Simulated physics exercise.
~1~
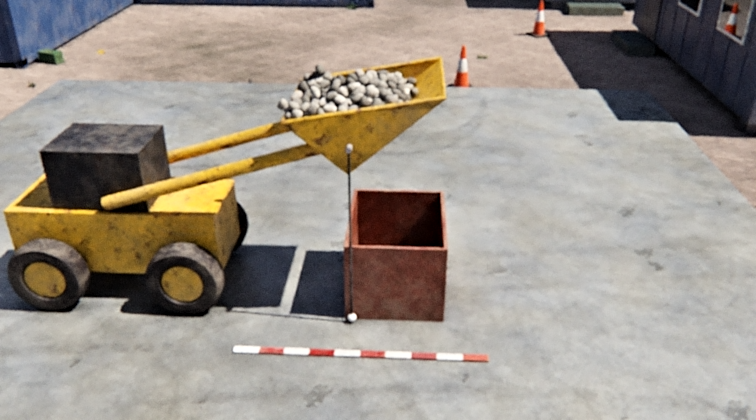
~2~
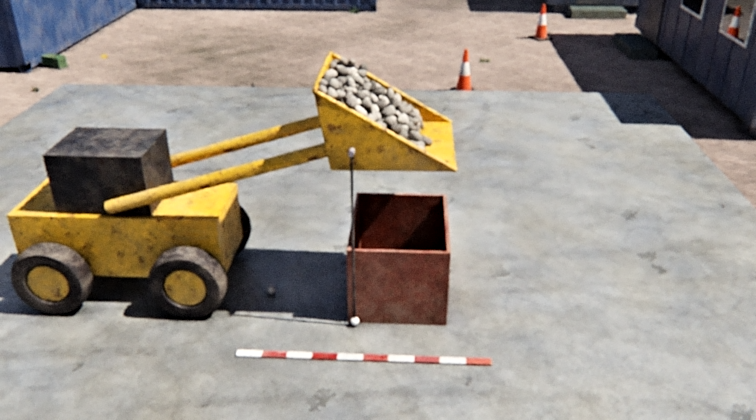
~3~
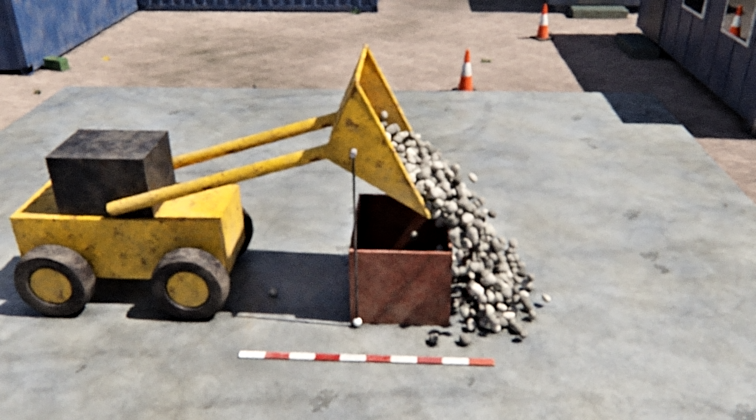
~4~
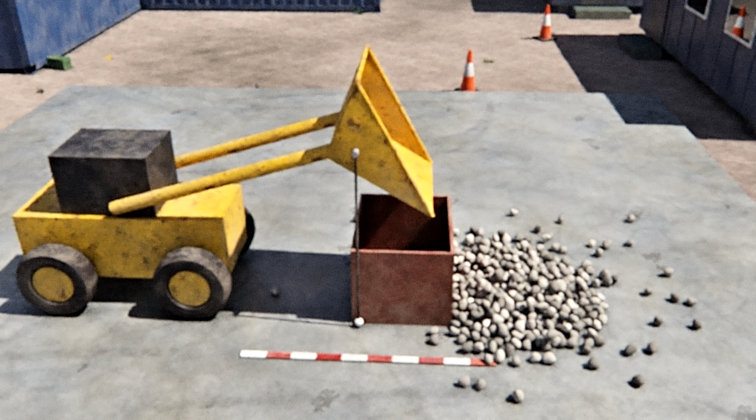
On a sunlit concrete yard with traffic cones and blue containers behind, a small yellow loader on the left holds a raised bucket of grey stones above an open rusty-red bin. The bucket tips forward to the right, and at first the stones stay heaped inside it. As it tilts more steeply, they pour over the lip in a thick stream, most of them passing over the bin and landing on the ground beyond its right side. The bucket ends empty and still tipped down, with a wide pile of stones to the right of the bin and a few scattered farther out.
